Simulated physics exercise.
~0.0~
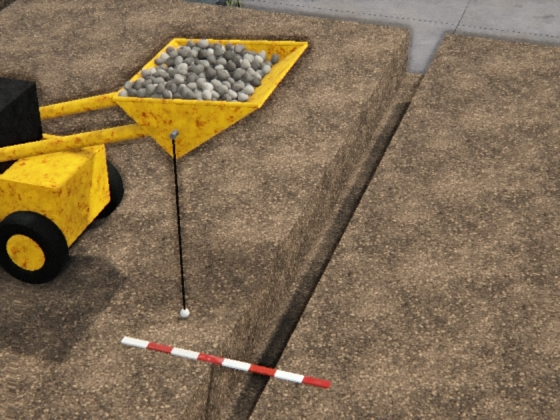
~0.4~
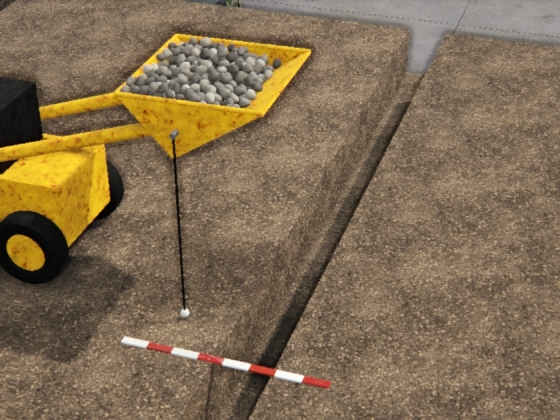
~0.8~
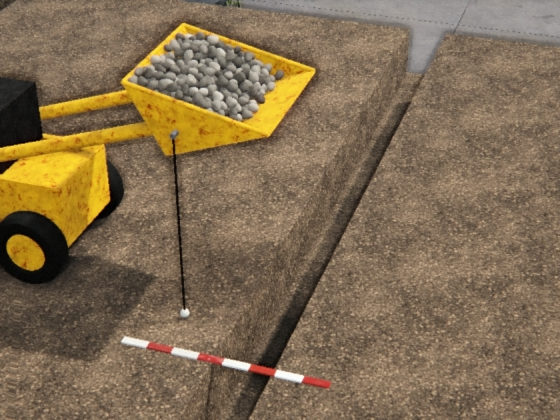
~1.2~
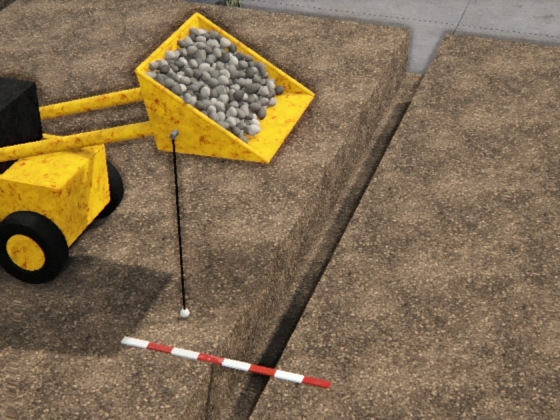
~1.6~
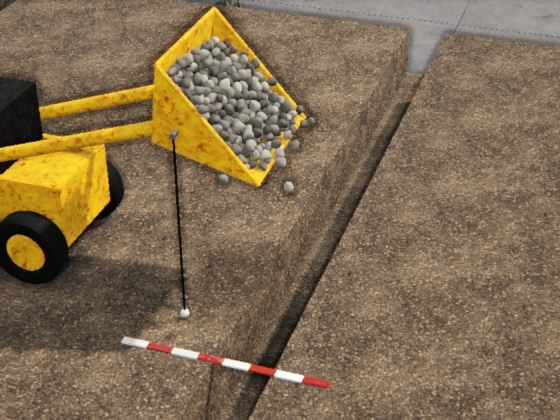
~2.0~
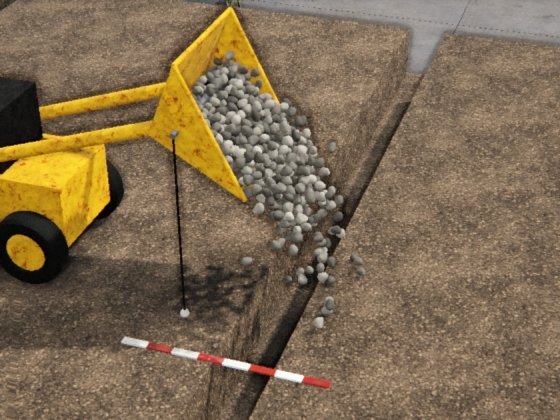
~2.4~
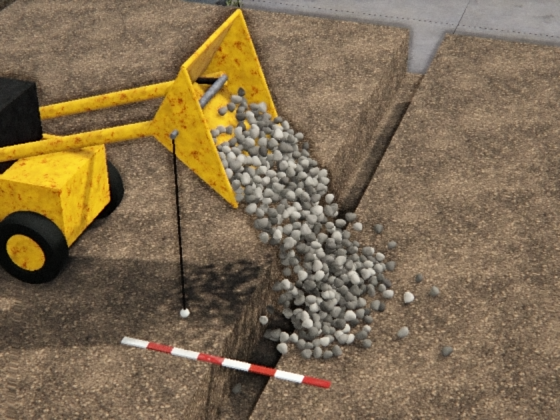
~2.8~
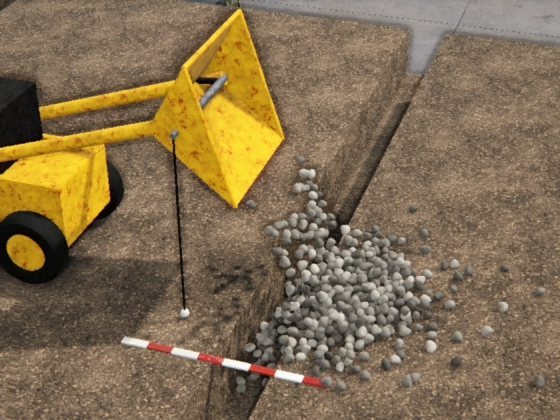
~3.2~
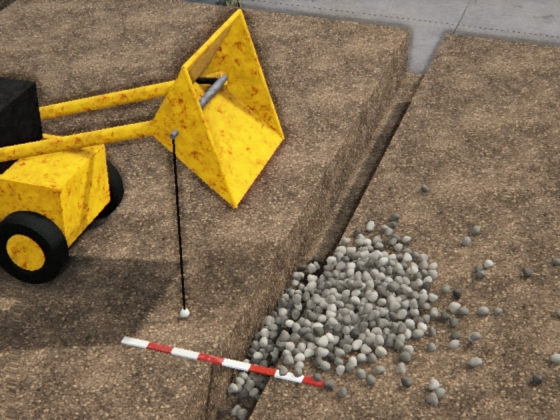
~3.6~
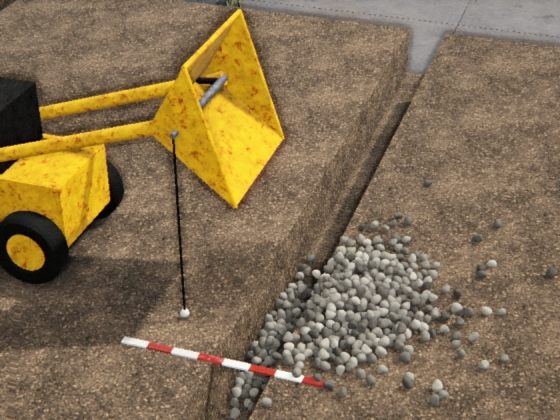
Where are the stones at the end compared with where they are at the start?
At the start the stones are piled in the raised yellow bucket at the upper left. At the end they lie lower and farther right, partly in the trench and mostly heaped and scattered on the ground beyond it.
